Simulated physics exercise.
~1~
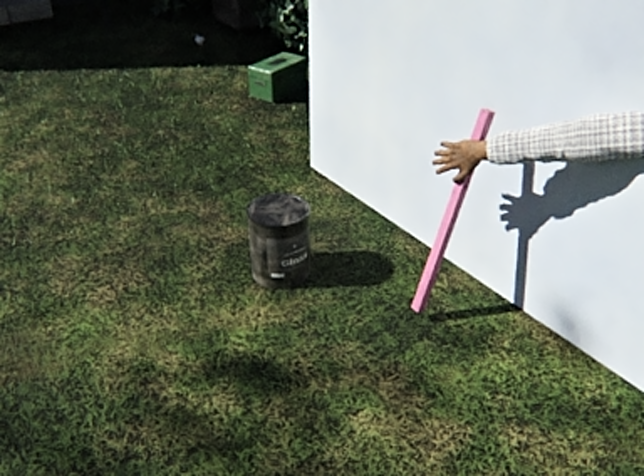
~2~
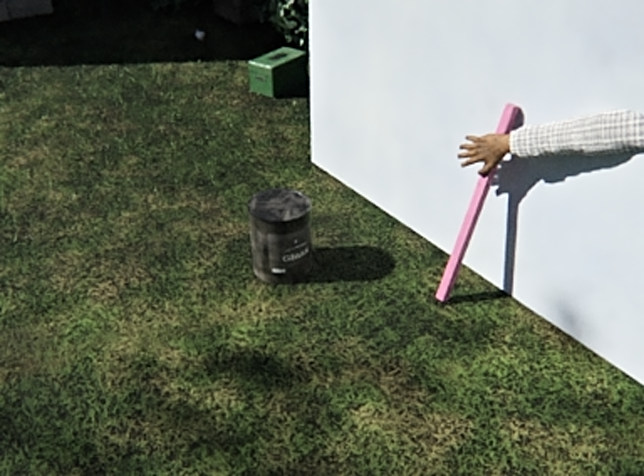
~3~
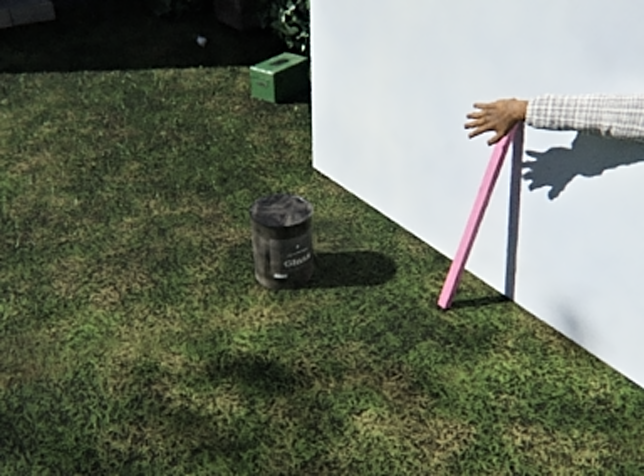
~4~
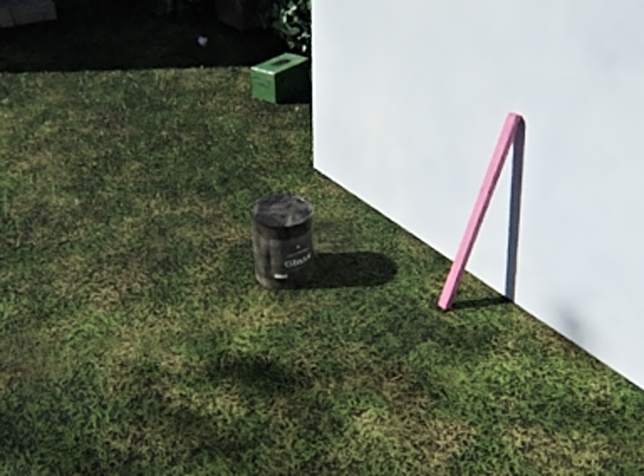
A sunlit patch of grass beside a pale wall is seen from above, with the view swaying slightly. A black pail stands near the middle, casting a shadow to its right, and a green box sits farther back by the wall's far corner. At the right, a hand in a light checked sleeve steadies a slanting pink pole, its foot on the grass. The hand shifts the pole a little to the right and rests its top against the wall. Then the hand lets go and withdraws to the right, leaving the pole leaning in place while the pail stays still.
